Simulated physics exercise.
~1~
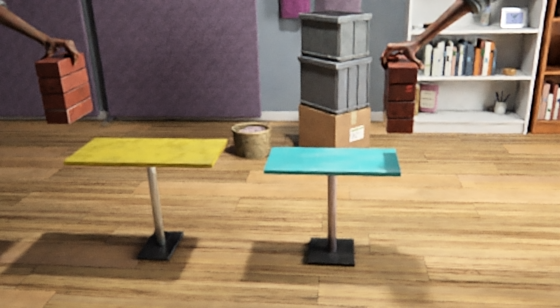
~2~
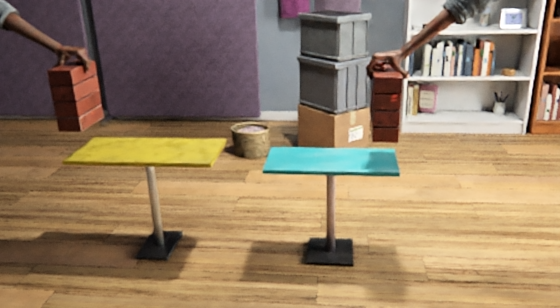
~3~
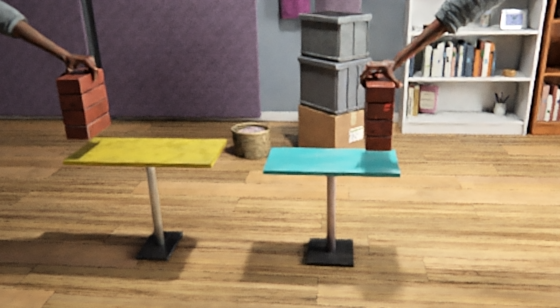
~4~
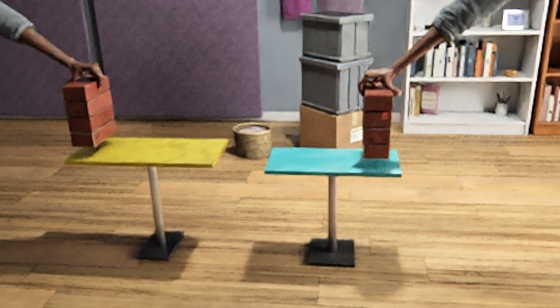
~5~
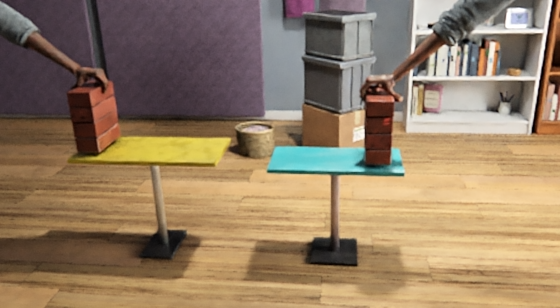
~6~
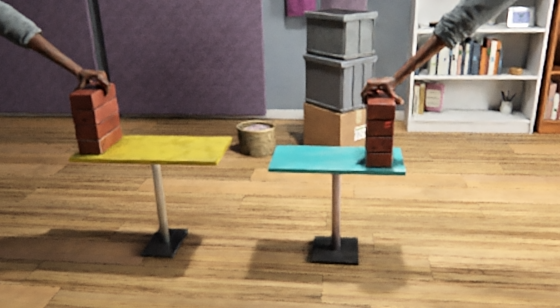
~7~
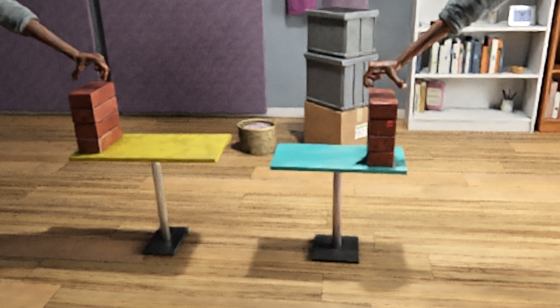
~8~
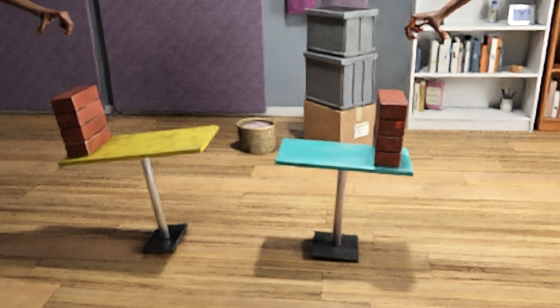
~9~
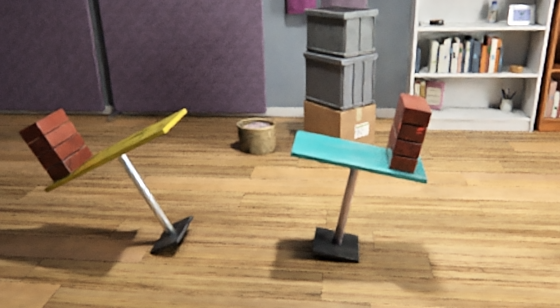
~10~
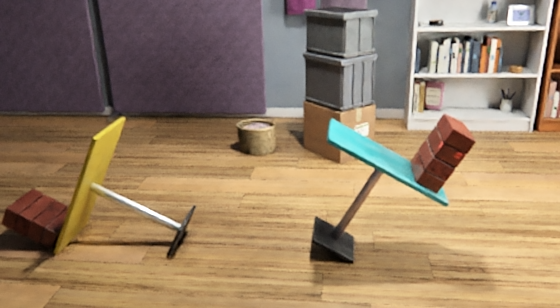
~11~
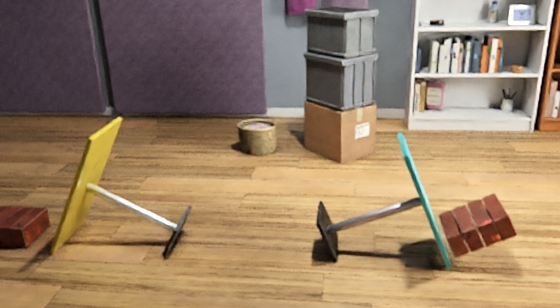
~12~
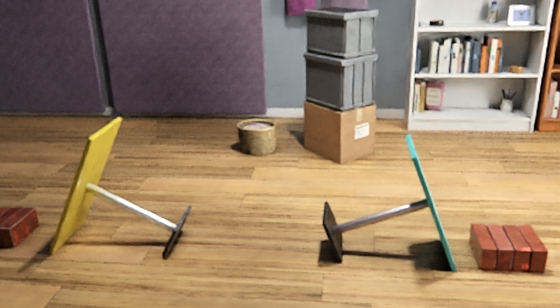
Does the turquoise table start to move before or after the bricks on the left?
It starts to move after them. The left bricks are already being lowered by the hand early on, while the turquoise table only begins to tip once the hands have let go.
Two slim pedestal tables, a yellow one on the left and a turquoise one on the right, stand on a wooden floor, seen from the front by a slightly swaying camera. Behind them are grey bins on a cardboard box, a basket and a white bookshelf. Two hands lower stacks of red bricks onto the tables' outer ends, then let go and withdraw. The yellow table tips left, and the turquoise one topples right a little behind it. Both end up tipped over, resting on tabletop edge and base, with the bricks on the floor beside them.
